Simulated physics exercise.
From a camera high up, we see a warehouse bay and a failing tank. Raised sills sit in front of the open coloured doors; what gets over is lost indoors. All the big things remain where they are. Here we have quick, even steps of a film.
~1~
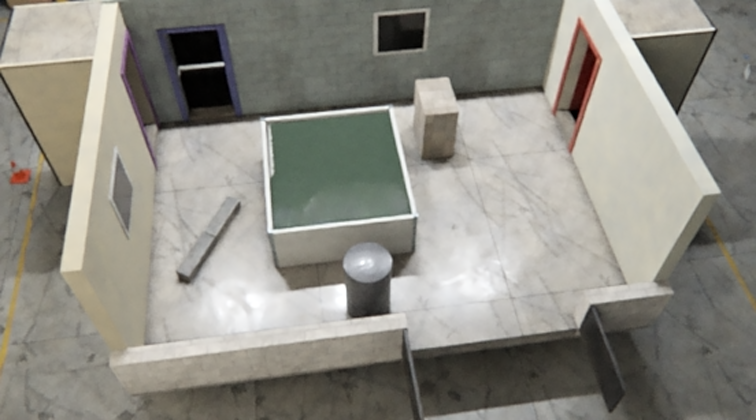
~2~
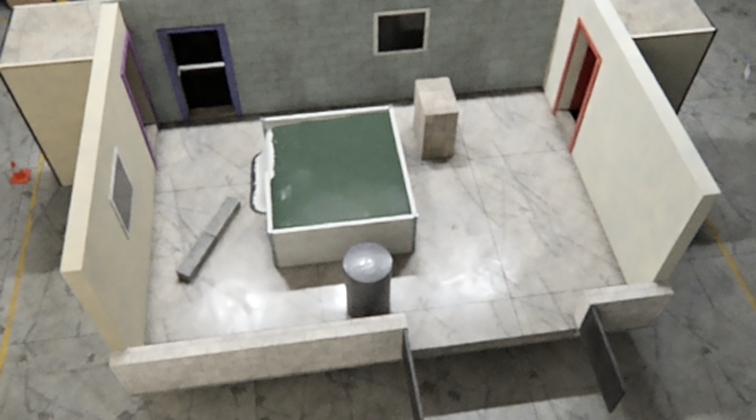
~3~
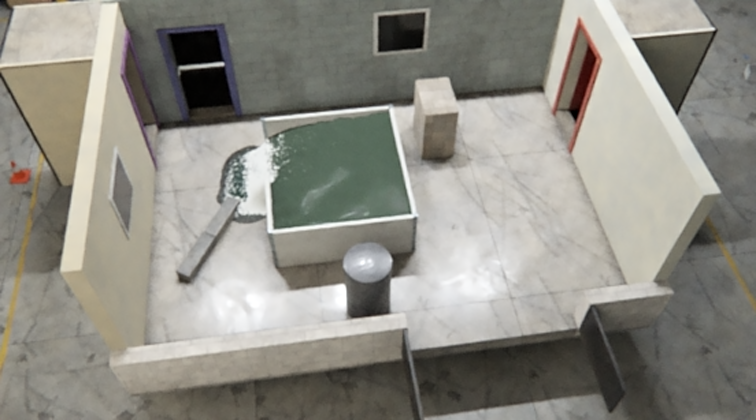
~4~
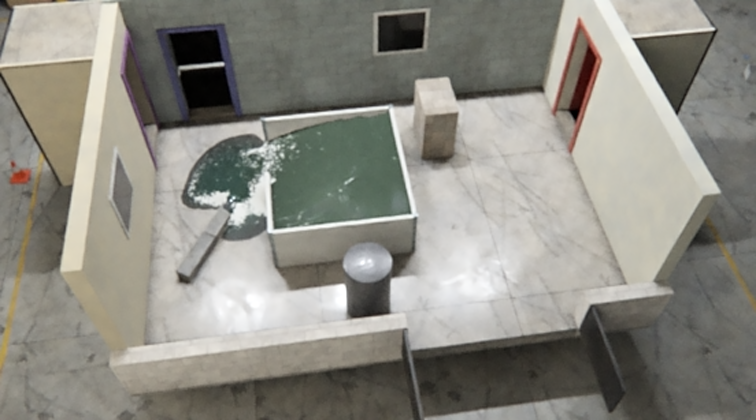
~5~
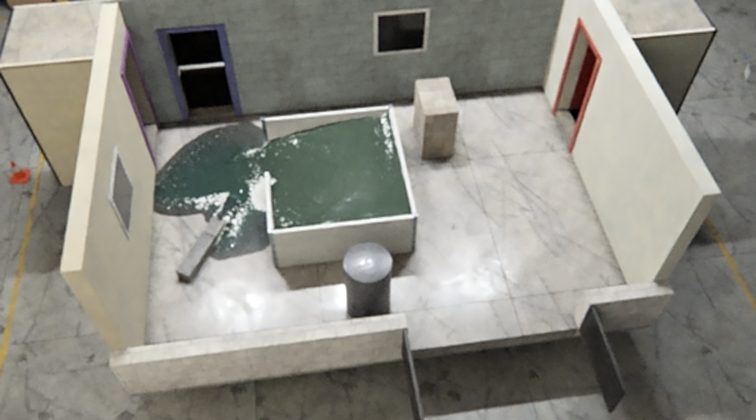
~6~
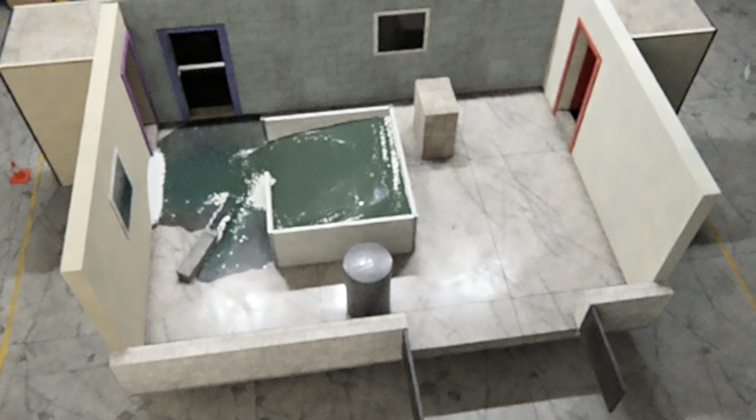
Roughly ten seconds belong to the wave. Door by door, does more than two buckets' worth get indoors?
Result: The red door will let through no more than two buckets; the blue door will let through over two buckets; the purple door will let through over two buckets.
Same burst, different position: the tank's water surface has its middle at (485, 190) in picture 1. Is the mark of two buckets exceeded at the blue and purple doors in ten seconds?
Per door - blue: Overshoots; purple: Overshoots.
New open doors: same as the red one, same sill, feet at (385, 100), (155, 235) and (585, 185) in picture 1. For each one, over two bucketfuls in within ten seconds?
Below, above, below.
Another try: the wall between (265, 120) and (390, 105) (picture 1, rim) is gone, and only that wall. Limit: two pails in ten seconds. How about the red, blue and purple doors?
One by one: Red door ends up above; blue door ends up above; purple door ends up above.
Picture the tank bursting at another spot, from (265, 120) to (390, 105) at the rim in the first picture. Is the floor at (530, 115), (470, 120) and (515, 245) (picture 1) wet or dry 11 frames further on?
Going through them, the first would be submerged, the next submerged and the last still bare.
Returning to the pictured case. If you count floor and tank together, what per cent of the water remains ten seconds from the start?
I'd say around 70 per cent.
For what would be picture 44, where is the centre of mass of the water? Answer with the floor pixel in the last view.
Centre of mass: Roughly (294, 212).
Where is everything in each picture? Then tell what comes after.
Still water in the open tank at (335, 168), in the first frame.
Water pours out at (271, 169) and has run to a hidden place, in the second frame.
The front is at (238, 218), out from the gap at (271, 171), in the third frame.
Water pours out at (271, 173) and has run to (186, 197), in the fourth frame.
Water pours out at (271, 173) and has run to (156, 183), in the fifth frame.
The front is at (158, 146), out from the gap at (271, 172), in the sixth frame.
A moment on, water covers 30 % of the floor; the red door not reached, the blue door under two buckets in, the purple door over two buckets in.
Next, water covers 30 % of the floor; the red door not reached, the blue door far over two buckets in, the purple door far over two buckets in.
Then, water covers 45 % of the floor; the red door not reached, the blue door far over two buckets in, the purple door far over two buckets in.
Later, water covers 80 % of the floor; the red door not reached, the blue door far over two buckets in, the purple door far over two buckets in.
In the end, water covers 95 % of the floor; the red door wet at the sill, nothing in, the blue door far over two buckets in, the purple door far over two buckets in.
